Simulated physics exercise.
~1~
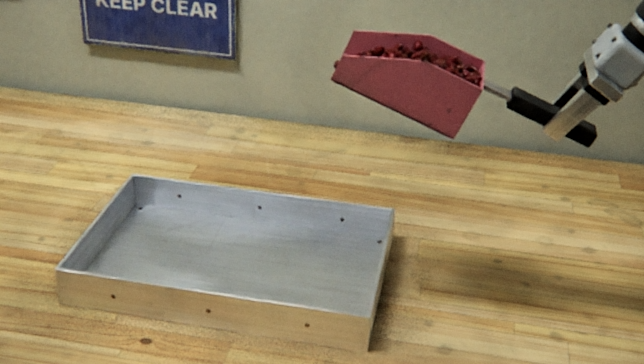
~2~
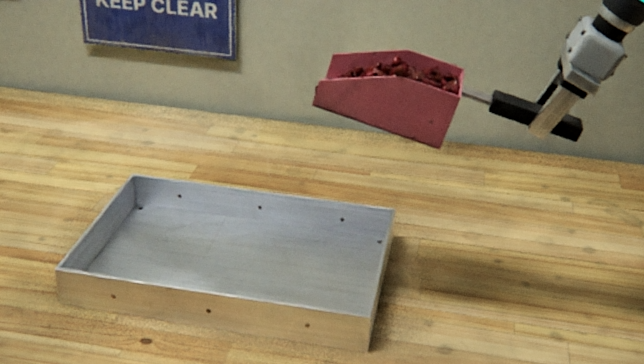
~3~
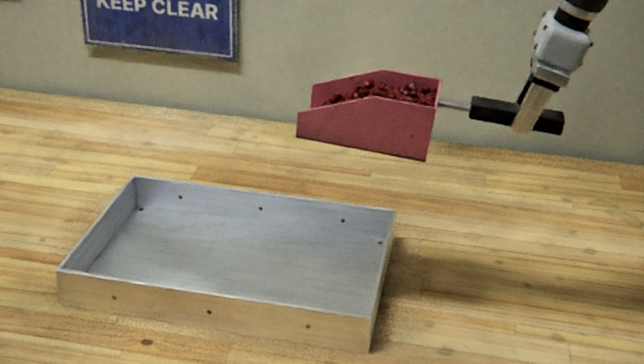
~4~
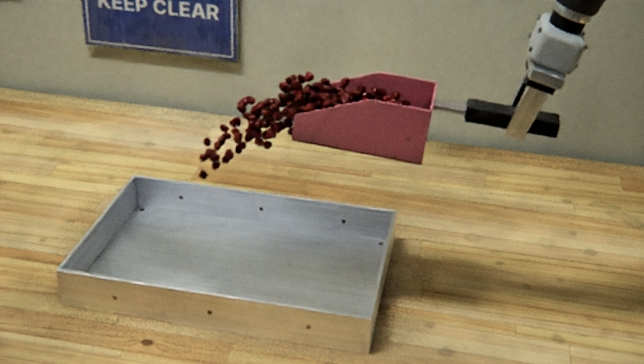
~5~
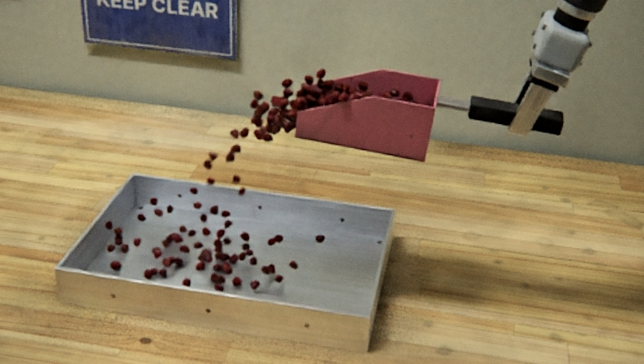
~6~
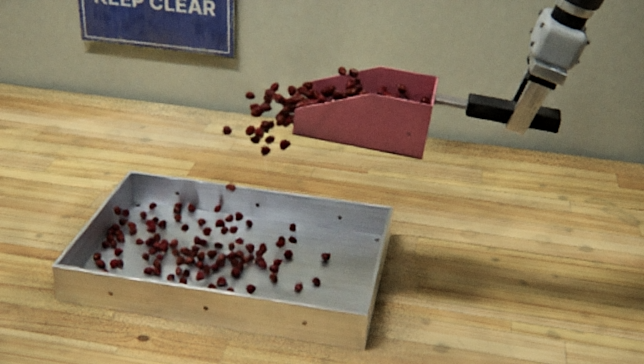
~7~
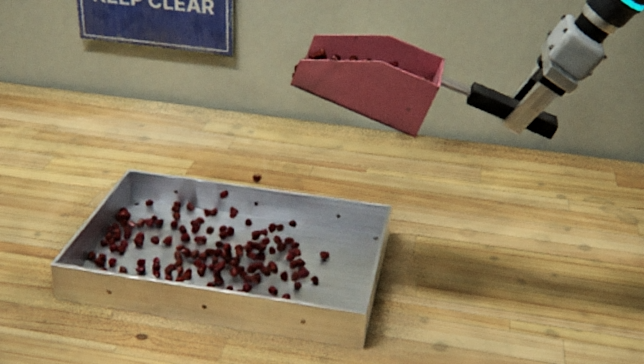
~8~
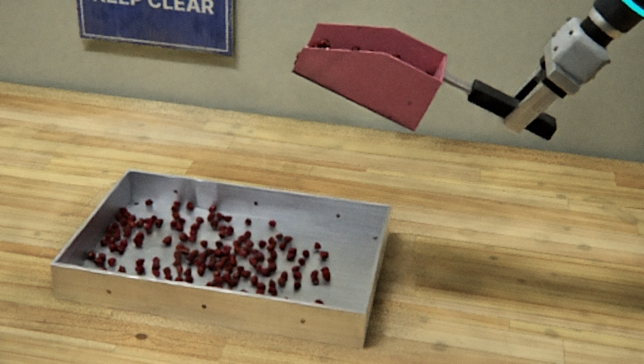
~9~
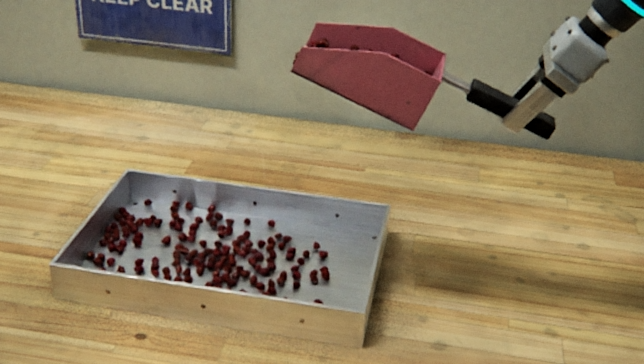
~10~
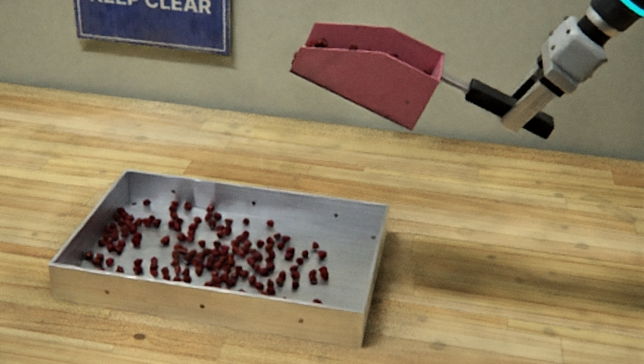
On a wooden tabletop, a robot arm lowers and jerks a red scoop, spilling dark red beans into a metal tray, then tilts it back and holds still.
